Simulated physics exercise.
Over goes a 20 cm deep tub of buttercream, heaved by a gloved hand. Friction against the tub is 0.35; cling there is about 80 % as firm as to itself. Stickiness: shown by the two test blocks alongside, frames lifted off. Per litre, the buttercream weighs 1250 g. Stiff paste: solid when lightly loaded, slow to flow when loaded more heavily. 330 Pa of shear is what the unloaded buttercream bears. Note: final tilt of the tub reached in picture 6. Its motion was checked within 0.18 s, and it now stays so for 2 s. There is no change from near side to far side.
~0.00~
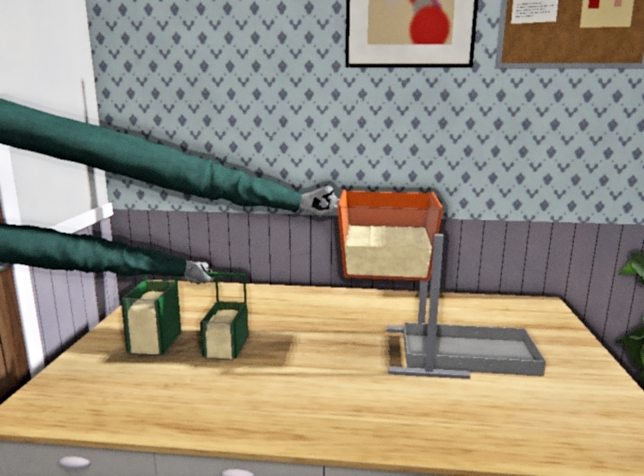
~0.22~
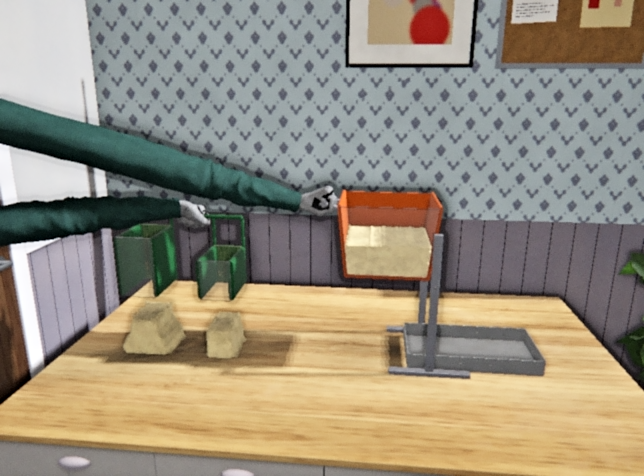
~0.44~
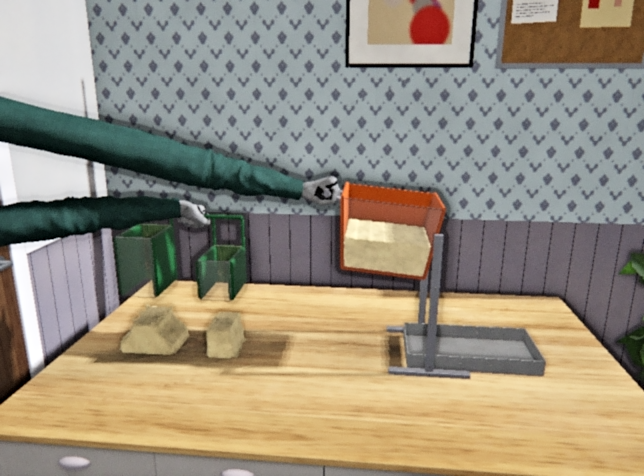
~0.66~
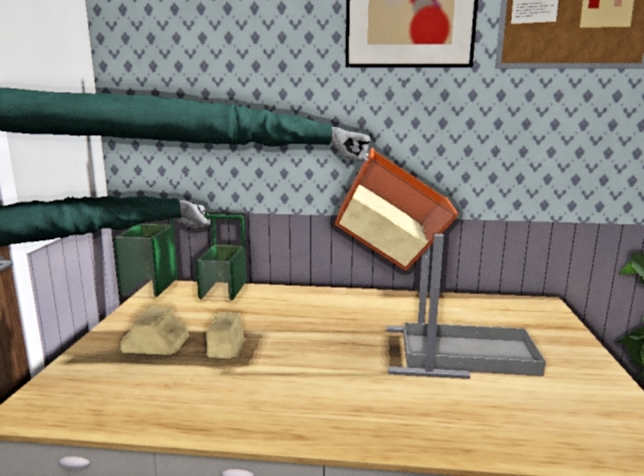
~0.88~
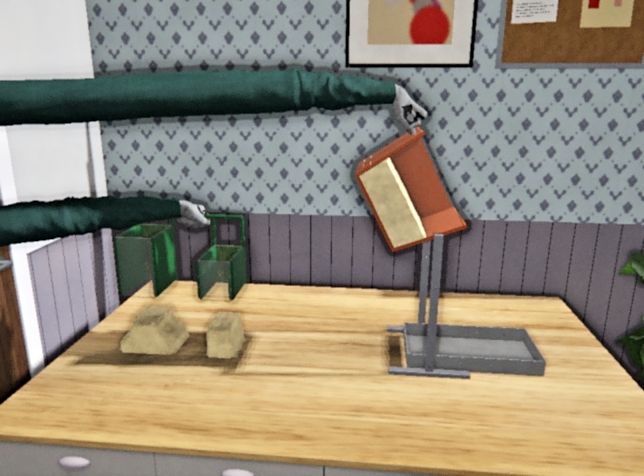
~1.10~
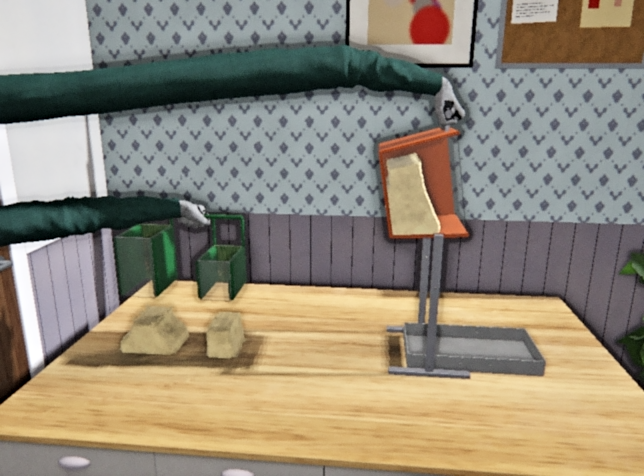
On a wooden kitchen table, green-sleeved arms lifting green moulds off two pale blocks, which slump slightly, then steeply tilting an orange tub.
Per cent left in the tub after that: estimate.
Roughly 95 percent.
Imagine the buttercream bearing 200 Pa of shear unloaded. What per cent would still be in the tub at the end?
65 %.
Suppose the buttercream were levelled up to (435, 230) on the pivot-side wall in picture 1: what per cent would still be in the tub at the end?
That works out near 55 %.
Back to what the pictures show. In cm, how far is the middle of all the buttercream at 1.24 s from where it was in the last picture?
I'd estimate roughly 4 centimetres.
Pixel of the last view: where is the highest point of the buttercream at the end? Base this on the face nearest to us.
(439, 193).
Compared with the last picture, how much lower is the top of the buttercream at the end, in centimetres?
Roughly 8 cm.
After 1.24 s, the tub is at 81 degrees and holds 100 %.
After 1.41 s, the tub is at 81 degrees and holds 96 %.
After 1.58 s, the tub is at 81 degrees and holds 95 %.
After 1.75 s, the tub is at 81 degrees and holds 95 %.
After 3.10 s, the tub is at 81 degrees and holds 95 %.
